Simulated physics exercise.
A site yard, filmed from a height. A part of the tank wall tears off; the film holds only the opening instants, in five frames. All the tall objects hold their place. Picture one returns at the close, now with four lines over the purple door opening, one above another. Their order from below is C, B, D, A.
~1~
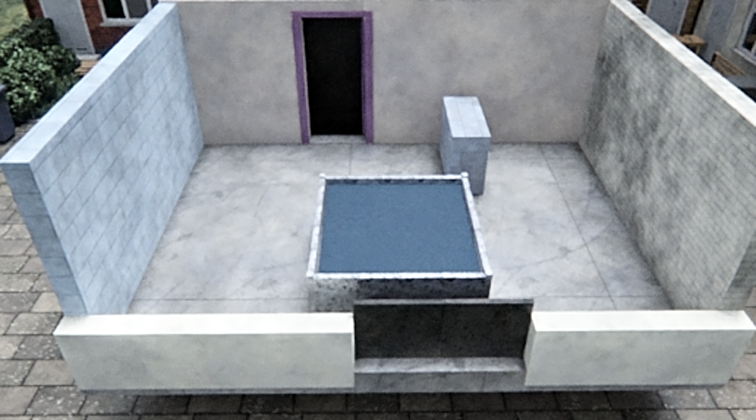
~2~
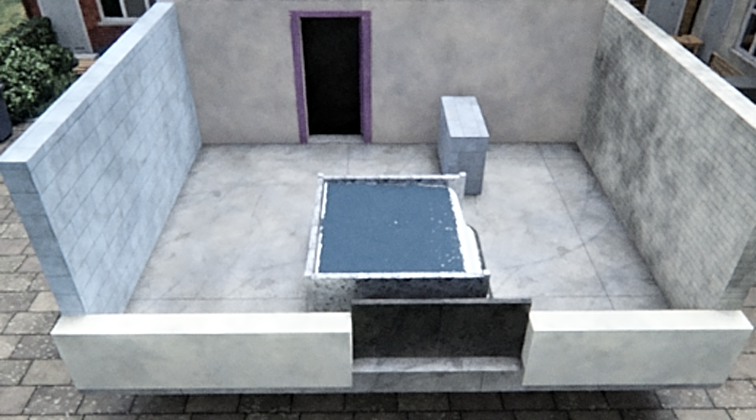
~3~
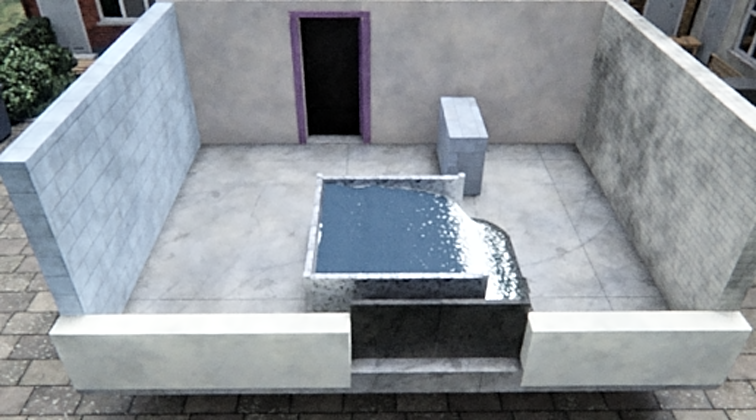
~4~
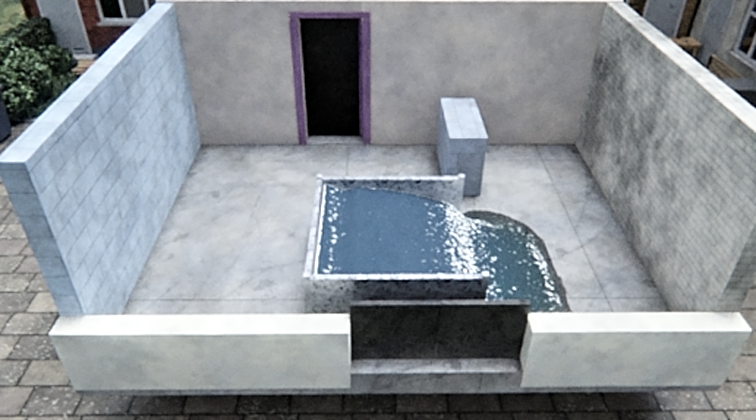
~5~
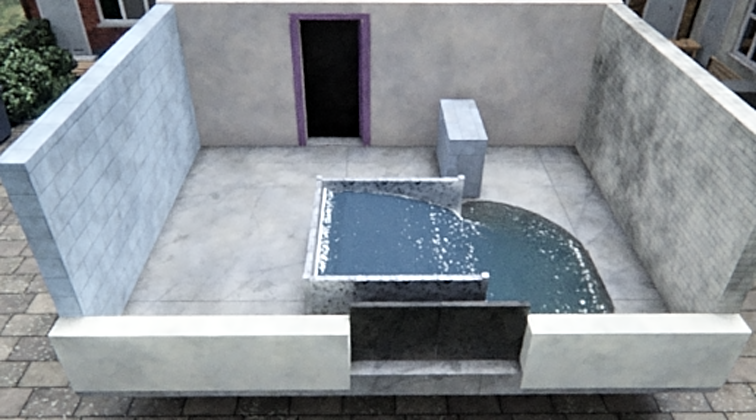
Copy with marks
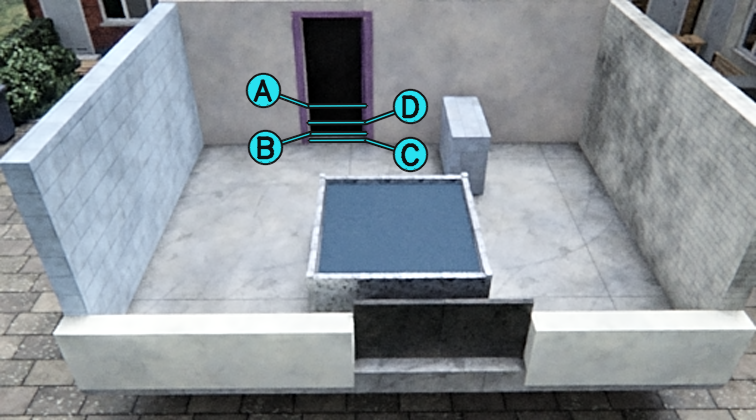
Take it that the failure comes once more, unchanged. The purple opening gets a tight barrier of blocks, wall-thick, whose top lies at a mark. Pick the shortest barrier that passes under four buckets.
The limit is C.
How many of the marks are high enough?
All of them.
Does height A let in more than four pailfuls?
No, that is safe.
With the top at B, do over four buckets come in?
No, that is safe.
On the marked copy, A at (336, 105); B at (337, 133); C at (338, 140); D at (337, 122); from the bottom up C, B, D, A.
For height A, nothing gets over.
For height B, nothing gets over.
For height C, nothing gets over.
For height D, nothing gets over.
